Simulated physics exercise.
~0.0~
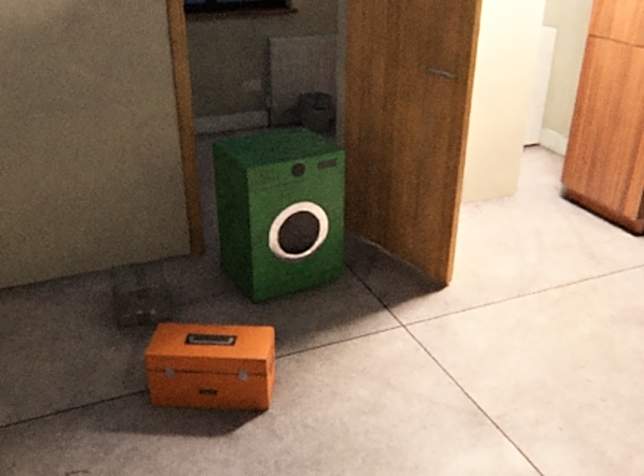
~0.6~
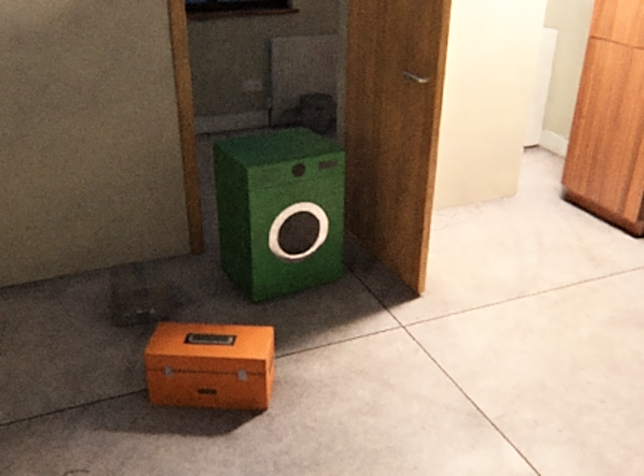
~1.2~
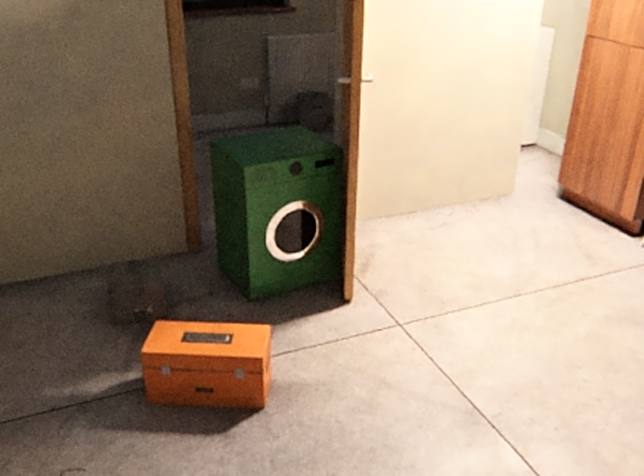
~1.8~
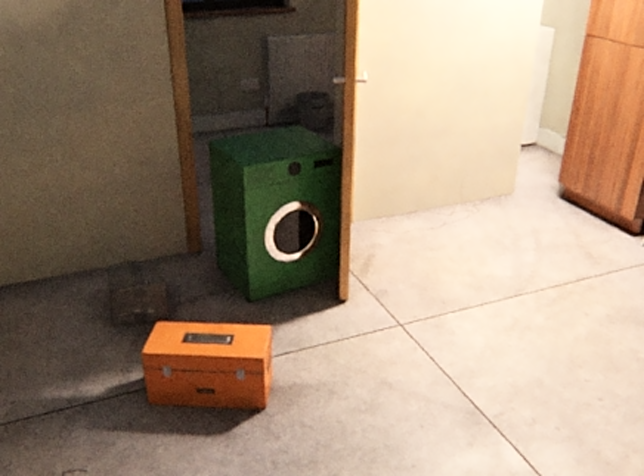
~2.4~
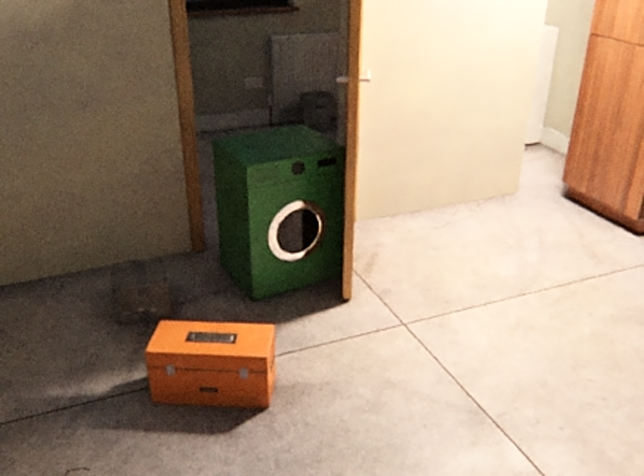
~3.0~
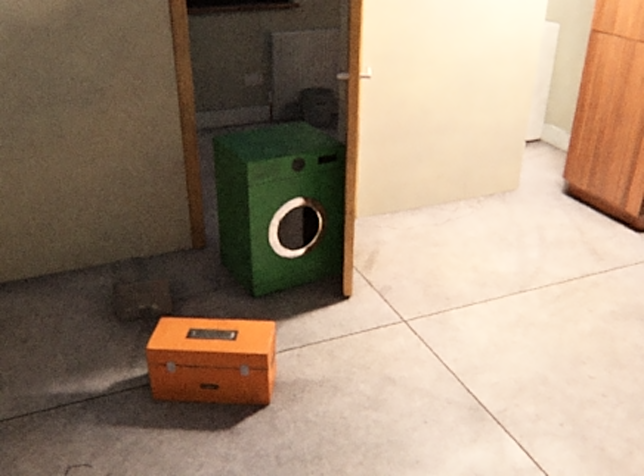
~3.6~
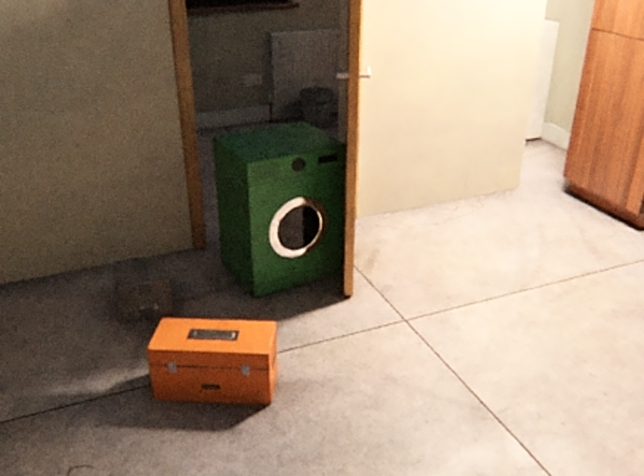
Wooden door swinging partway toward closed, then resting ajar beside a green front-loading washer, with an orange toolbox and grey parcel staying put.
